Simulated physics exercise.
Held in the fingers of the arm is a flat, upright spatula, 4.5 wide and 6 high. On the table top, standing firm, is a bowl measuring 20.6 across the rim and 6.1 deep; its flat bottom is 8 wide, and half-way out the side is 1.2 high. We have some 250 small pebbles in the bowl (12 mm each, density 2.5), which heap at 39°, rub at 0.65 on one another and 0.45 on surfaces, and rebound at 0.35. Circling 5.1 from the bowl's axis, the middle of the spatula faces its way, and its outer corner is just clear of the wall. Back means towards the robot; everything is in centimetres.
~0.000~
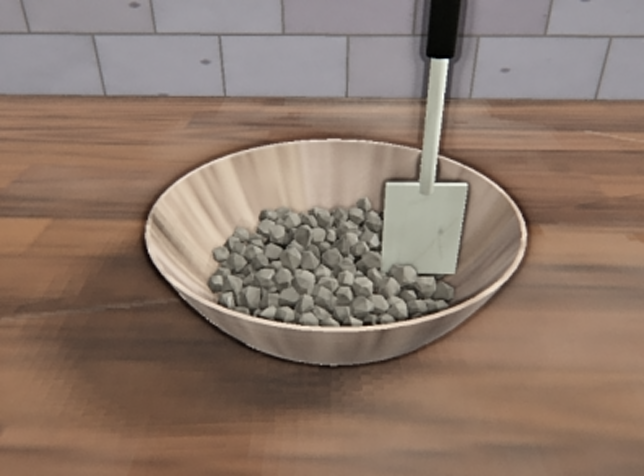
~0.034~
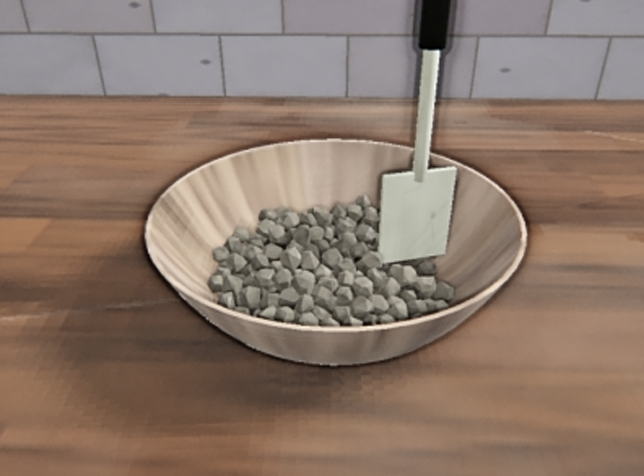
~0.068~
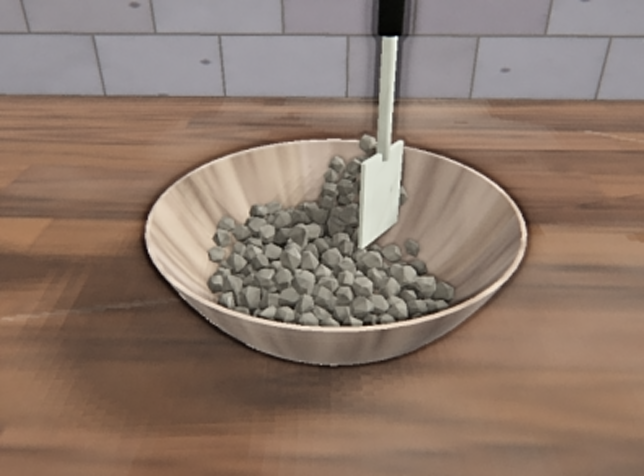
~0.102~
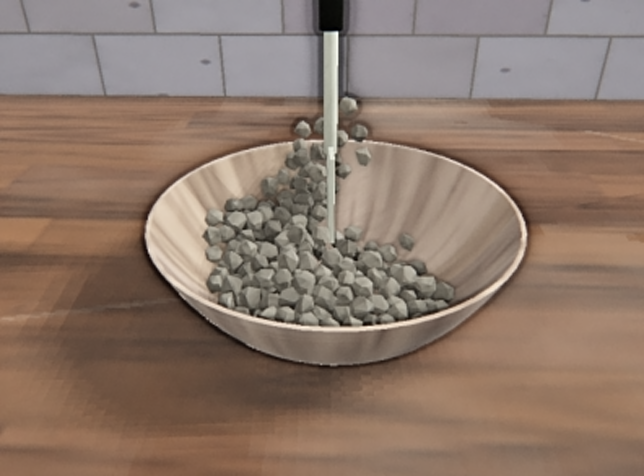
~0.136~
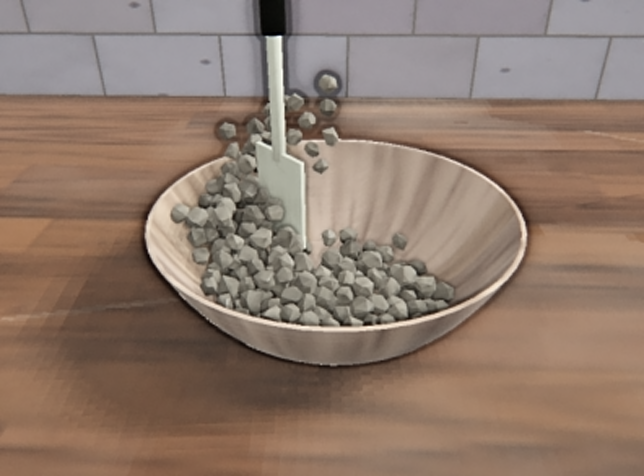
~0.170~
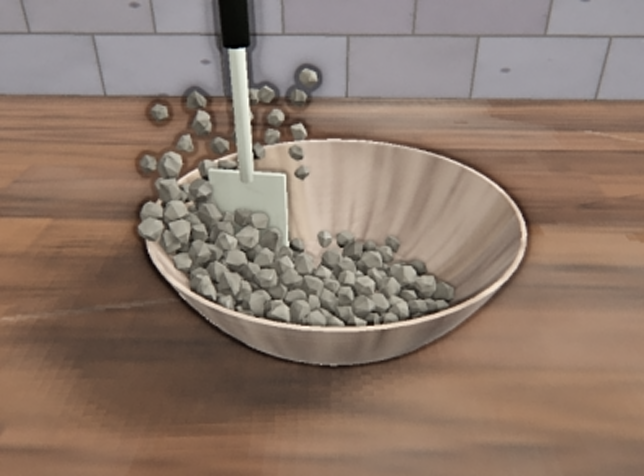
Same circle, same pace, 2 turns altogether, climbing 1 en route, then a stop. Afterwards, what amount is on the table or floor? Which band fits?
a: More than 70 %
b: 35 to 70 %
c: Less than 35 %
Option b: 35 to 70 %.
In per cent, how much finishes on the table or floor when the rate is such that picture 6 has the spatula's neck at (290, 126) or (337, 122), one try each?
About 30 % for one try and about 20 % for the other, in order.
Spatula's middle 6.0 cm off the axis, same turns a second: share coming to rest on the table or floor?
It would come to about 20 per cent.
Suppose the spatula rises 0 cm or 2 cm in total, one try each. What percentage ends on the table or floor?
Estimates: 50 % then 35 %.
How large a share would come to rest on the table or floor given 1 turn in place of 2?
I'd expect some 35 per cent.
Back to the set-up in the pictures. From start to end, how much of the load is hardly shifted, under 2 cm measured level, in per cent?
Roughly 5 percent.
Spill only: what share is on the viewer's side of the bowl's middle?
It comes out near 60 percent.
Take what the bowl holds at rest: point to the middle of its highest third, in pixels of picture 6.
It is centred around (284, 282).
After 0.35 s, 22° round, highest piece 11 above the table; 163 in the bowl, 35 on the table or floor, 53 in flight or on the tool.
After 0.53 s, 232° round, highest piece 9 above the table; 136 in the bowl, 100 on the table or floor, 15 in flight or on the tool.
After 0.82 s, 0° round, highest piece 4 above the table; 134 in the bowl, 117 on the table or floor.
After 1.52 s, 0° round, highest piece 3 above the table; 134 in the bowl, 117 on the table or floor.
At rest, 134 in the bowl, 117 on the table or floor. That is 47 % on the table or floor.
